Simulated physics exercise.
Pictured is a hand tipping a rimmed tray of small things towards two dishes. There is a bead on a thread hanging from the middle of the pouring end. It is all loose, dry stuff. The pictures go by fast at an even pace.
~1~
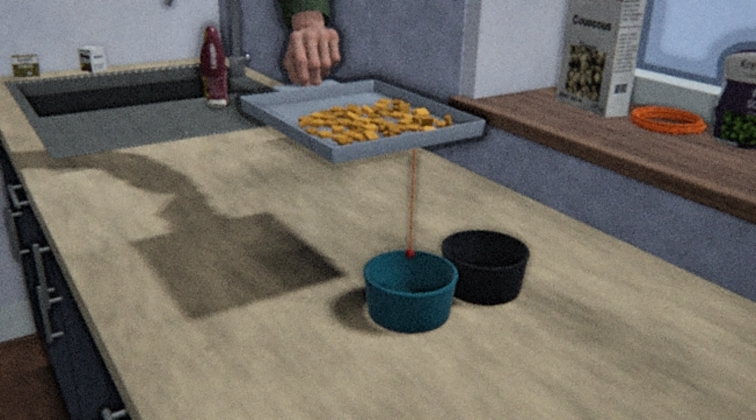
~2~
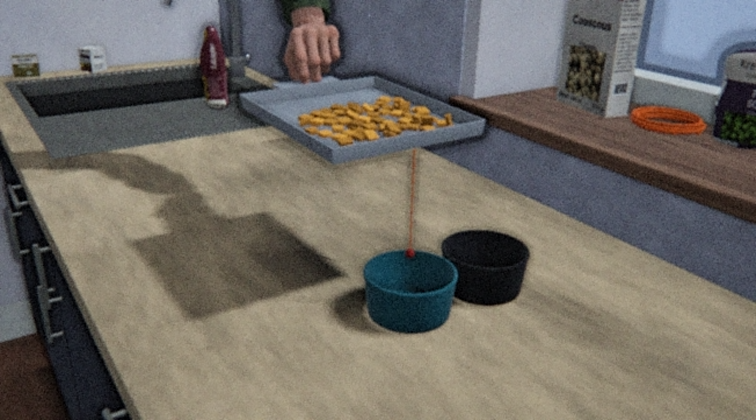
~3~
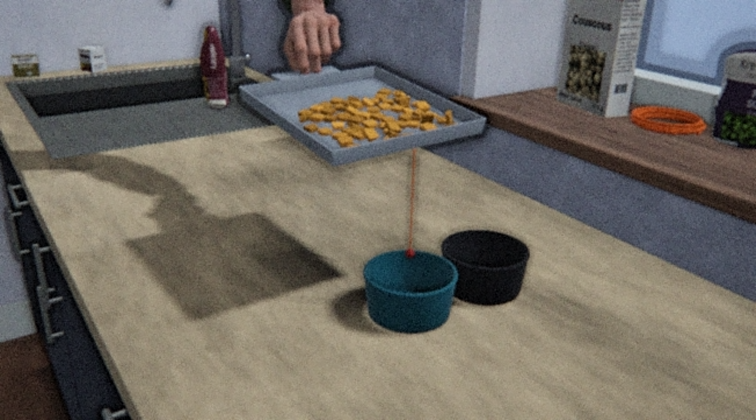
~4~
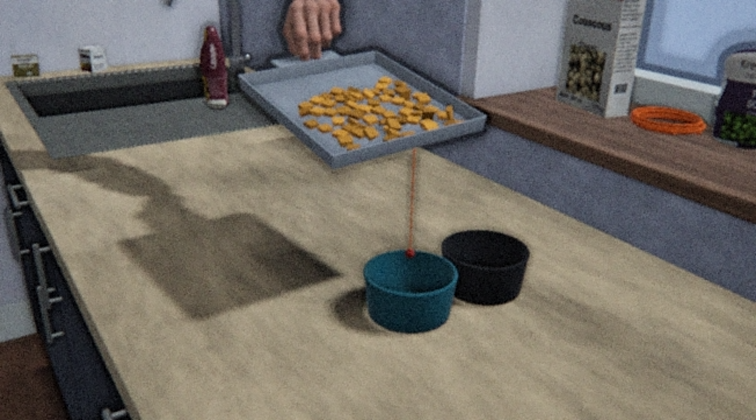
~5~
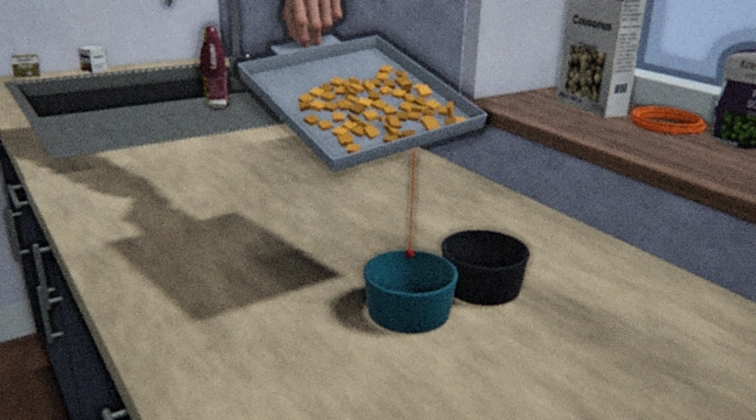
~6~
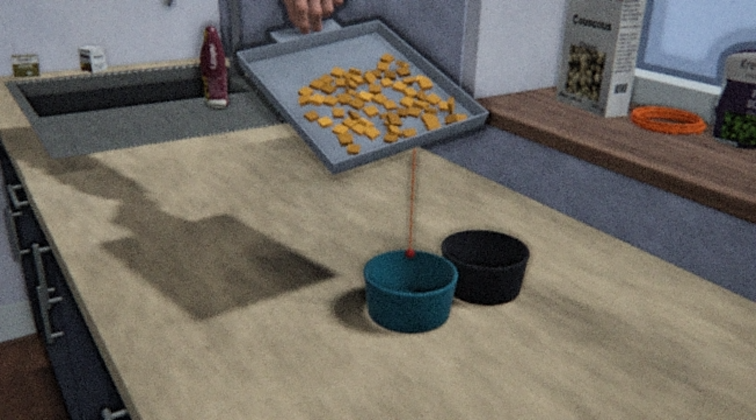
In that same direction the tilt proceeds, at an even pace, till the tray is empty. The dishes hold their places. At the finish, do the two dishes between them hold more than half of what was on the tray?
No.
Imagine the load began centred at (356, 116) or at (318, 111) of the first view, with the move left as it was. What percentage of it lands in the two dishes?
About 20 % and 10 %.
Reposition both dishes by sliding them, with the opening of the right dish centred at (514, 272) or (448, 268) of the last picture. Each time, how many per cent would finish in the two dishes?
Roughly 40 % and 70 %.
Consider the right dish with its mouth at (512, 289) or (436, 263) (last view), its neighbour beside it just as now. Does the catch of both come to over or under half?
In the first position a minority, in the second a majority.
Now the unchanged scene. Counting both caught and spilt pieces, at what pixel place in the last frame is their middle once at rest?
The centre settles at about (359, 335).
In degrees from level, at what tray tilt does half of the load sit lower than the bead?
Roughly 120 degrees from level.
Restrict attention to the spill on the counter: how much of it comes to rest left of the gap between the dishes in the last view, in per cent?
That comes to about 90 per cent of the pieces.
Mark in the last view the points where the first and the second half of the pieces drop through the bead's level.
Early half: (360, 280); late half: (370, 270).
Shortly afterwards, tray tipped steeply; the whole lot on the tray.
Next, tray tipped past a quarter turn; the bulk on the tray; only a few in the left dish; a little outside both; a little in the air.
Some moments later, tray tipped past a quarter turn; a little in the left dish; the bulk outside both.
In the end, tray tipped past a quarter turn; a little in the left dish; none at all in the right dish; the bulk outside both.
